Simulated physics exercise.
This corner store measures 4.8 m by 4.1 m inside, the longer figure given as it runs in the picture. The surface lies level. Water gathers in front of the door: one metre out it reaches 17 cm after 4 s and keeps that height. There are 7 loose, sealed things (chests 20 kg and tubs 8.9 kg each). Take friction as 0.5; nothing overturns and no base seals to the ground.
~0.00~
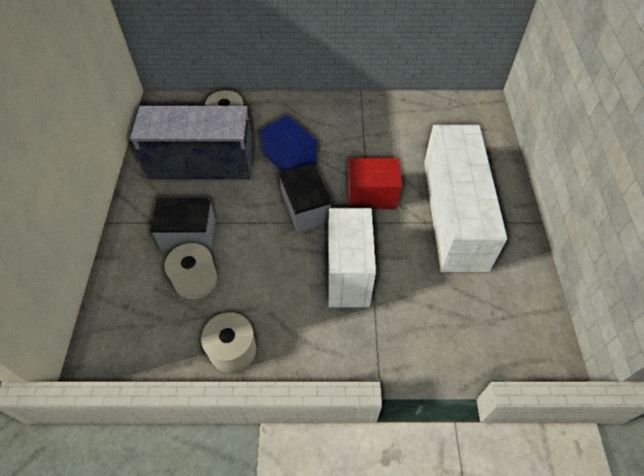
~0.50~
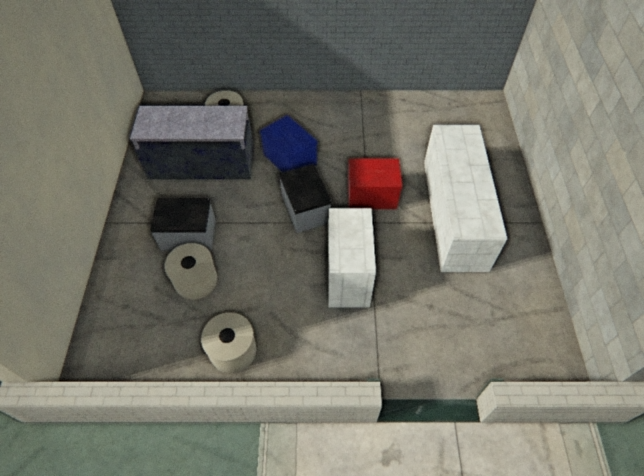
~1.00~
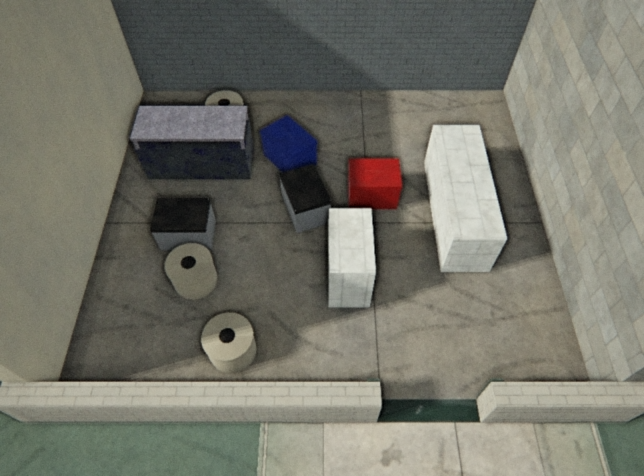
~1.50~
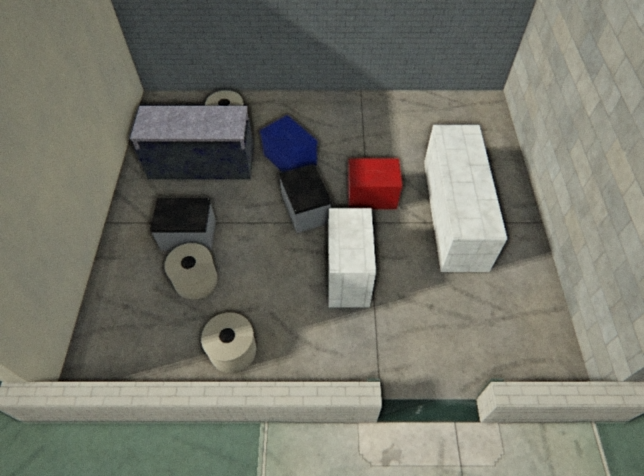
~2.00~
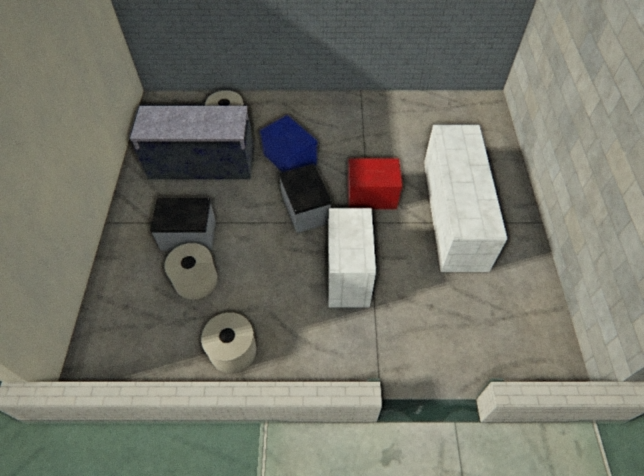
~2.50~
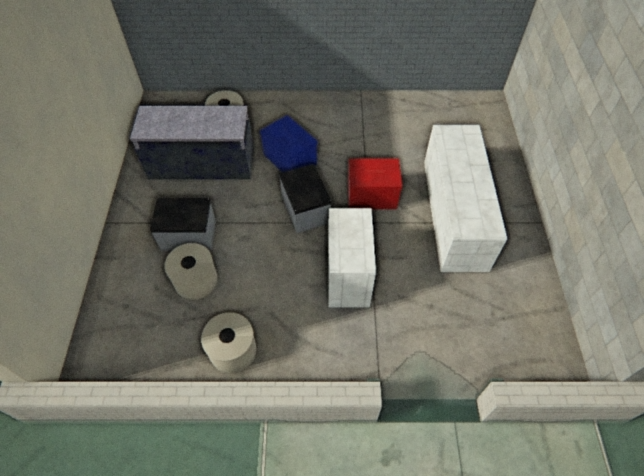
In a walled store, the chests and tubs stay still as water spreads at the doorway.
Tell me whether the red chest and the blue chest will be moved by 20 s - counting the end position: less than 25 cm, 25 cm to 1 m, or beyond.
The red chest gets carried off; the blue chest holds its place.
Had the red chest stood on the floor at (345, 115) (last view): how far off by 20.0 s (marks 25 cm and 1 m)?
It ends far away.
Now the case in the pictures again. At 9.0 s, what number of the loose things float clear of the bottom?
0 of them.
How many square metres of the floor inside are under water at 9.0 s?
About 15 m2.
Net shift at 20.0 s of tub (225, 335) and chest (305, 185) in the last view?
In that order: 50 cm, 0 cm.
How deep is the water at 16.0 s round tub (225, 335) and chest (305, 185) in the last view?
About 5 and 7 cm.
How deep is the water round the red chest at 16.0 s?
About 8 cm.
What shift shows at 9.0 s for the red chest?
About 0 cm.
After 4.0 s the red chest is near (375, 172), 0.0 m from its start, aground; the blue chest is near (288, 136), 0.0 m from its start, aground; 0 afloat.
After 9.0 s the red chest is near (375, 172), 0.0 m from its start, aground; the blue chest is near (288, 136), 0.0 m from its start, aground; 0 afloat.
After 16.0 s the red chest is near (367, 136), 0.5 m from its start, aground; the blue chest is near (288, 136), 0.0 m from its start, aground; 1 afloat.
After 20.0 s the red chest is near (309, 84), 1.6 m from its start, afloat; the blue chest is near (287, 139), 0.1 m from its start, aground; 4 afloat.
